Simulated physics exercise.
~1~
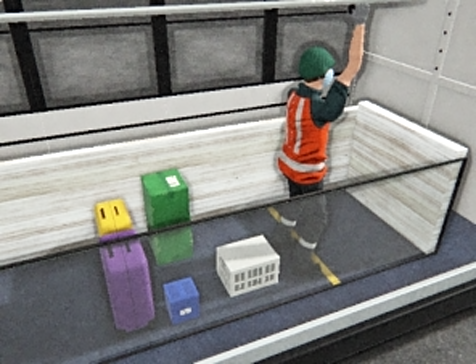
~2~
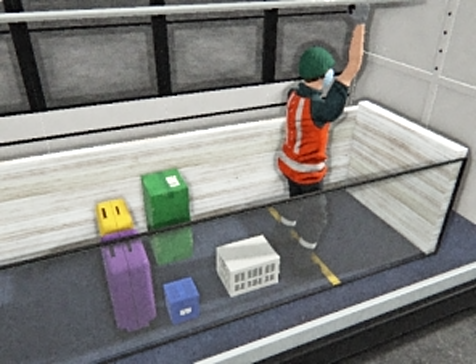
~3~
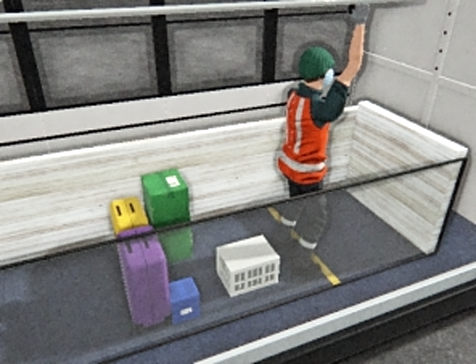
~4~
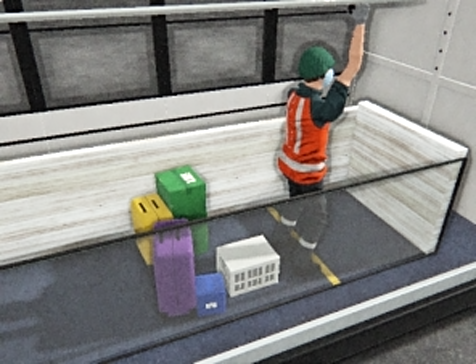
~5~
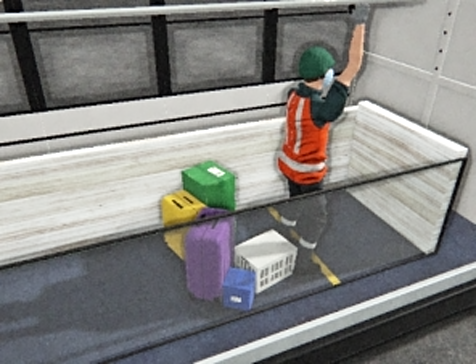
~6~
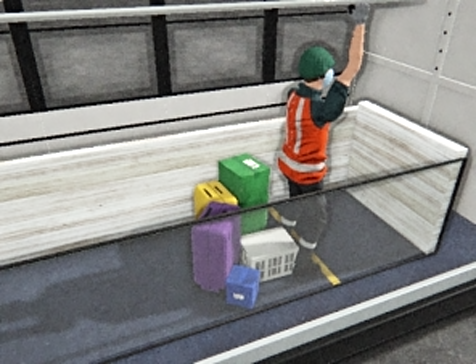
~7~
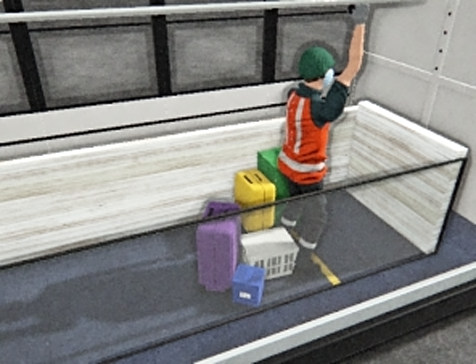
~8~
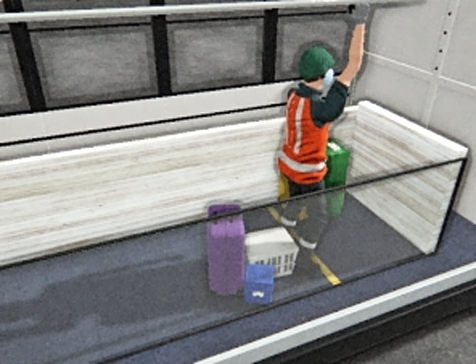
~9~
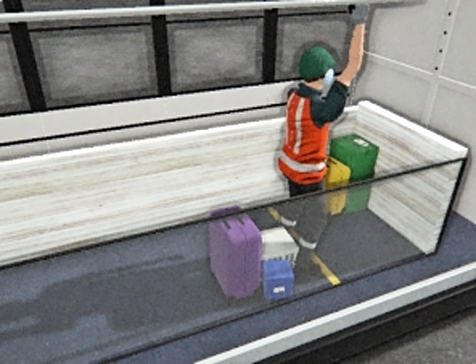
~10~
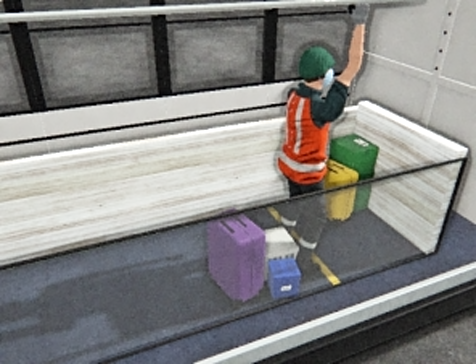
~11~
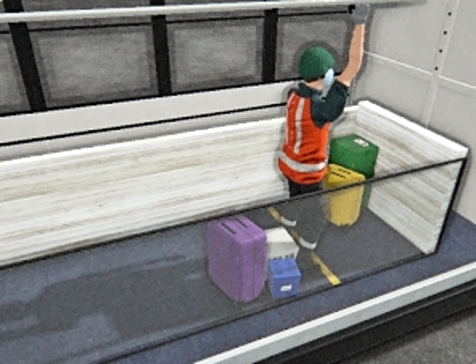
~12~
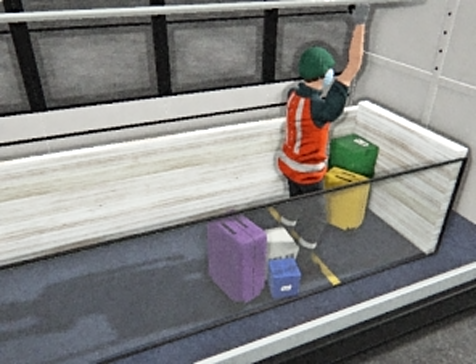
Five loose items slide right past a still worker, the green and yellow ones farthest.
